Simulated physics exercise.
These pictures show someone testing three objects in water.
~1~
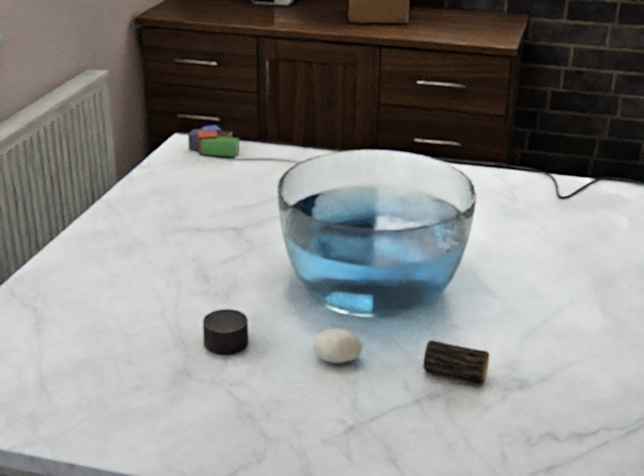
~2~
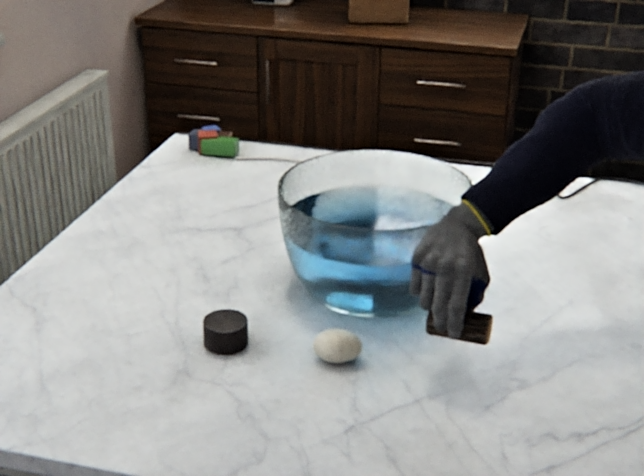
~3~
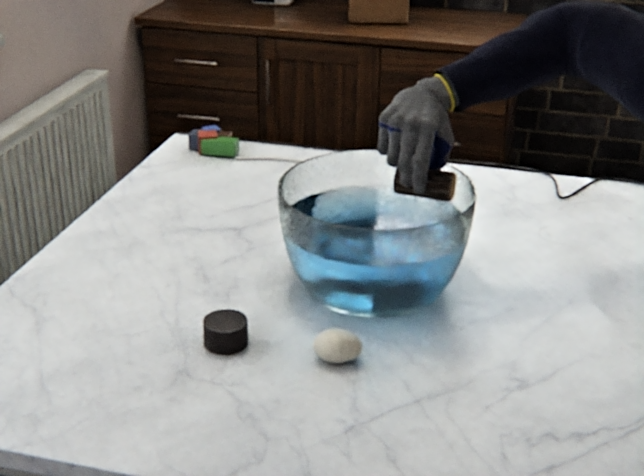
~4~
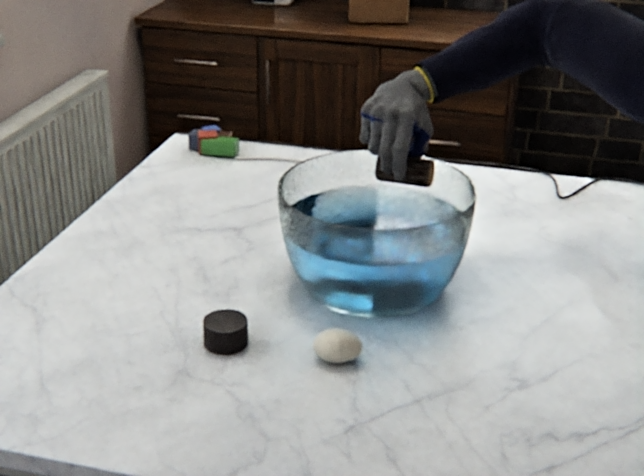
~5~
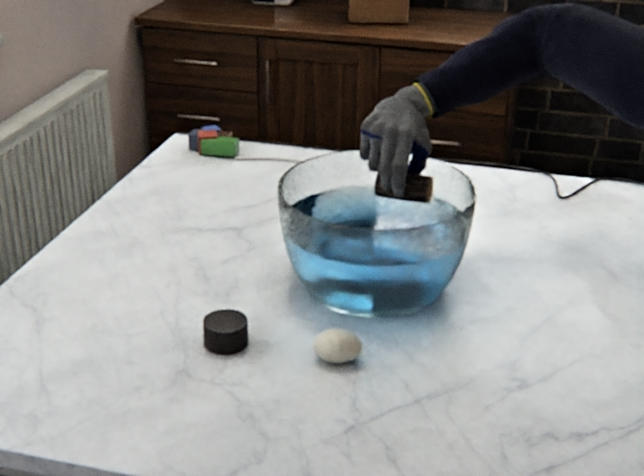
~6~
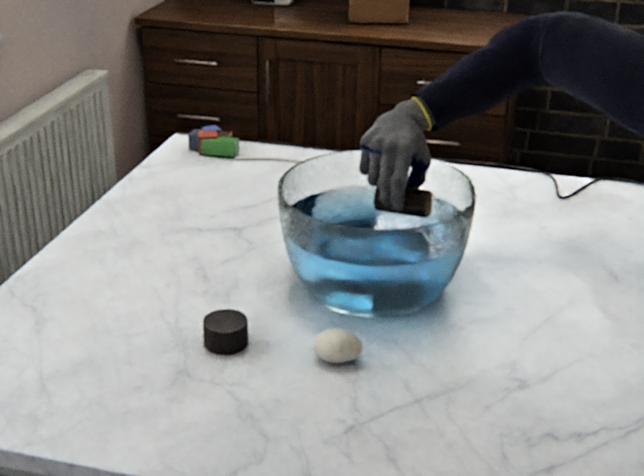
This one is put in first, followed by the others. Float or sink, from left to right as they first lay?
On the left it goes down, in the middle it goes down, on the right it keeps up.
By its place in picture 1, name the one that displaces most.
I'd name the left-hand piece.
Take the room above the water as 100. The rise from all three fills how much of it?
8 %.
Shortly, the piece of branch bobs at the top.
Then, the egg ends at the bottom.
At the finish, the iron weight ends at the bottom; afloat, piece of branch.
